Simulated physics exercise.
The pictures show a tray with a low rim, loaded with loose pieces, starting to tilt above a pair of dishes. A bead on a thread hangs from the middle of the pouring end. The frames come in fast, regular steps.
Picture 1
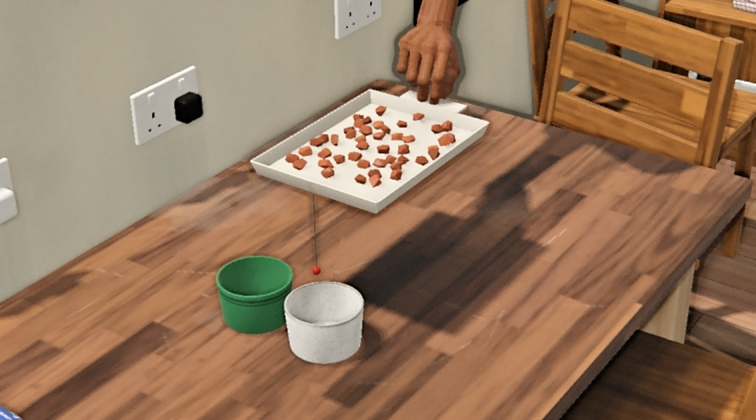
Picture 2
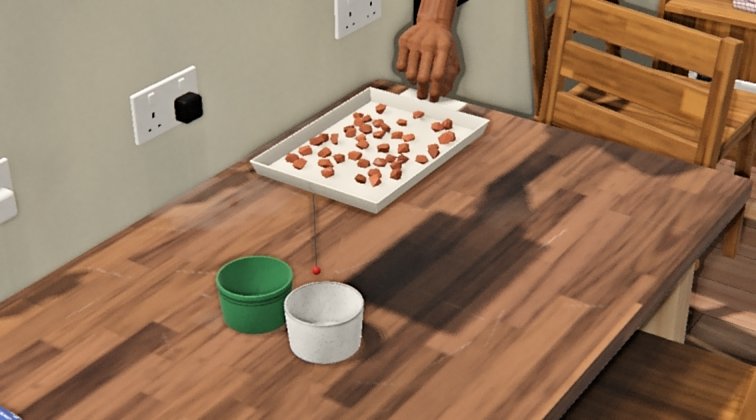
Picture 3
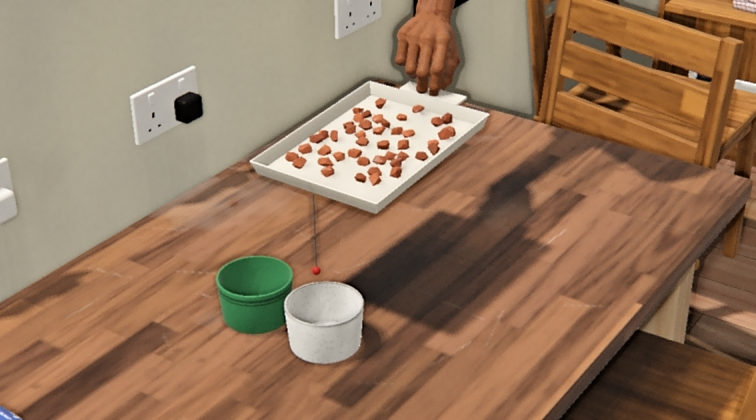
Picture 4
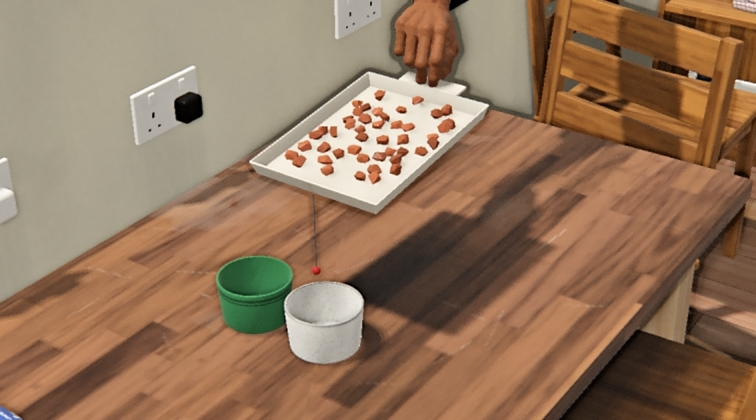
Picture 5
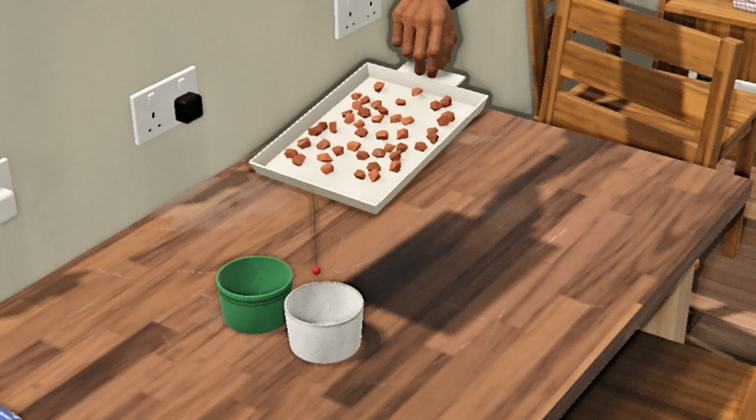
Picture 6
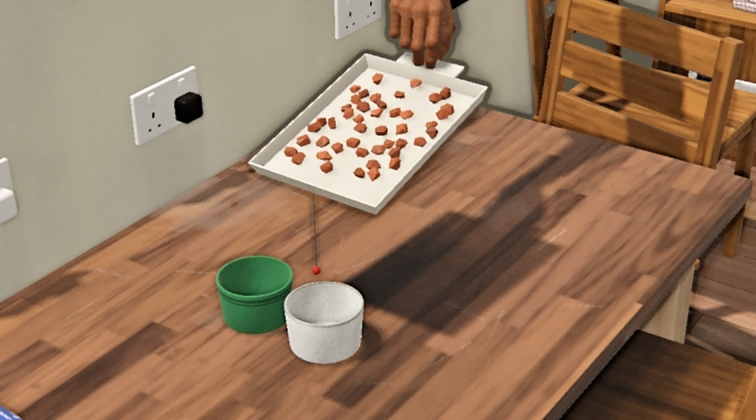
On a wooden table by a wall socket, a green dish and a white one sat still while a hand slowly raised the far end of a white tray scattered with small reddish bits.
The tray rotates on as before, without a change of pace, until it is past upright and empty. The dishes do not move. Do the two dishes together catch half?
Together they catch over half.
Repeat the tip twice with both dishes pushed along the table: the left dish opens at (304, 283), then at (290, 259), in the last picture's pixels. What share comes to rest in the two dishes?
First some 30, then 0 per cent.
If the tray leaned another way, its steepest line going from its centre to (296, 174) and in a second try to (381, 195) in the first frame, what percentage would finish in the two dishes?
Near 80 % and 10 %.
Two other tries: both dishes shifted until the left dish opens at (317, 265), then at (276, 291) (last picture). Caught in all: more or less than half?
The first try: Below a half. The second: The larger part.
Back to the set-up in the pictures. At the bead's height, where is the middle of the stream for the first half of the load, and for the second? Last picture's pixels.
At about (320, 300), then at (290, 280).
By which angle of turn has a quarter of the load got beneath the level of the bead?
Around 100° of tilt.
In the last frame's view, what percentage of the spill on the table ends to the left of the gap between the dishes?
Near 70 %.
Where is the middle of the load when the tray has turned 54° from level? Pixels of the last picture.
Around (325, 176).
Shortly afterwards, tray tipped steeply; the whole lot on the tray.
Next, tray tipped right over; the bulk on the tray; a little in the right dish; a little in the left dish; only a few outside both.
Some moments later, tray tipped past a quarter turn; near half in the right dish; near a quarter in the left dish; near a quarter outside both.
In the end, tray tipped past a quarter turn; near half in the right dish; near a quarter in the left dish; near a quarter outside both.
